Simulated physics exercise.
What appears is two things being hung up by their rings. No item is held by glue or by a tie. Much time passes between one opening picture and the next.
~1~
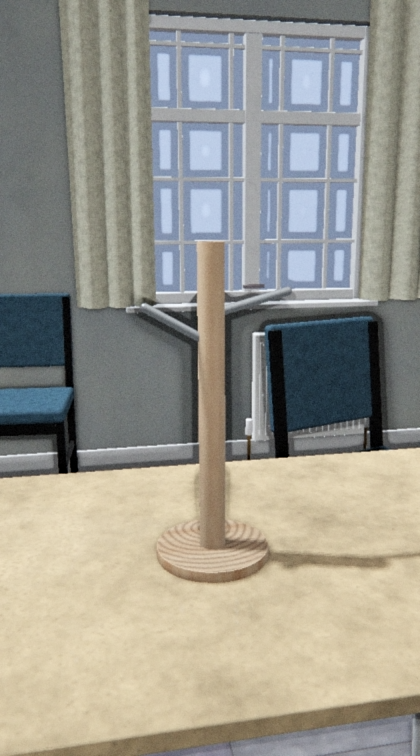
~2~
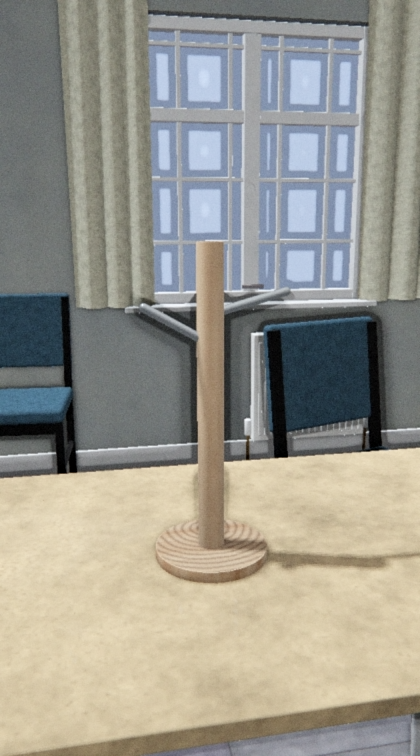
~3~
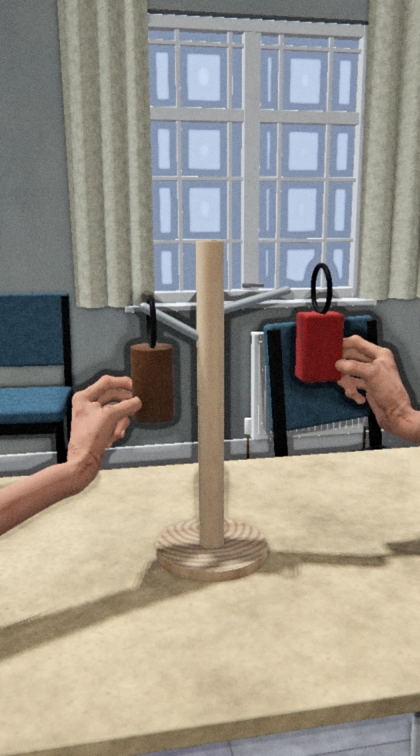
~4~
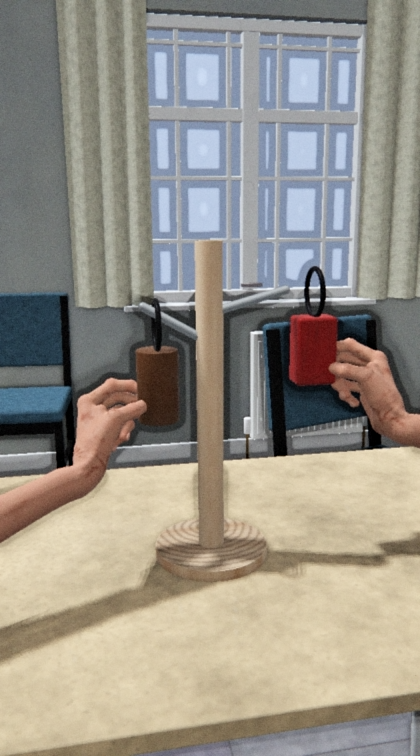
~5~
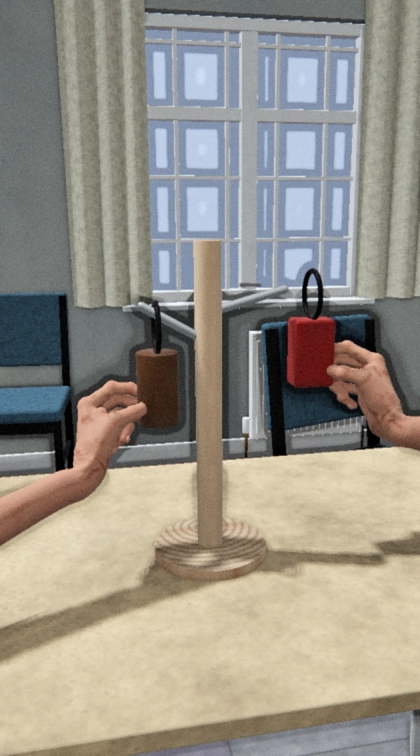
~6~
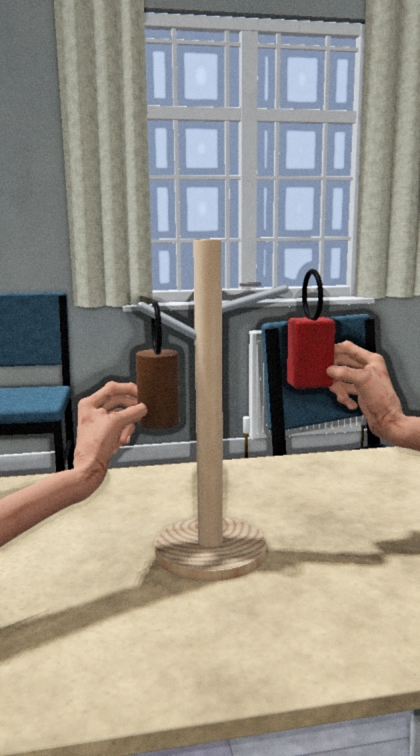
Two hands came into view beside a wooden peg stand on a table, the left holding a brown object and the right a red one by their sides, then shifted slightly and stayed nearly still.
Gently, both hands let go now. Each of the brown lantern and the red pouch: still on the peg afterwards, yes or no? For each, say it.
Answers - the brown lantern: Yes; the red pouch: No.
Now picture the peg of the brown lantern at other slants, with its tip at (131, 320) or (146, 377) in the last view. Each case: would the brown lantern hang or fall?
Lab note - brown lantern, try 1: Is supported; try 2: Gets loose.
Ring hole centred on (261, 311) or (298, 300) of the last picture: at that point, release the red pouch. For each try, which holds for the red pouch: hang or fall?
In turn: Stays put; tumbles.
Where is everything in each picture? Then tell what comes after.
In the first picture, peg stand (218, 406).
In the second picture, peg stand (216, 406).
In the third picture, still on the way; brown lantern (152, 357); peg stand (217, 405).
In the fourth picture, still on the way; red pouch (314, 325); peg stand (216, 405).
In the fifth picture, still on the way; brown lantern (157, 363); peg stand (215, 405).
In the sixth picture, in place, still held; brown lantern (157, 363); red pouch (312, 328); peg stand (215, 404).
Then, 0.14 s after the last picture, brown lantern tipped 7° from how it was near (162, 371); red pouch moved about its own width near (311, 363).
Then, 0.24 s after the last picture, brown lantern moved a little near (167, 371); red pouch falling near (308, 463).
At rest, the brown lantern remains hooked, near (174, 375); the red pouch drops to the table, near (307, 491).
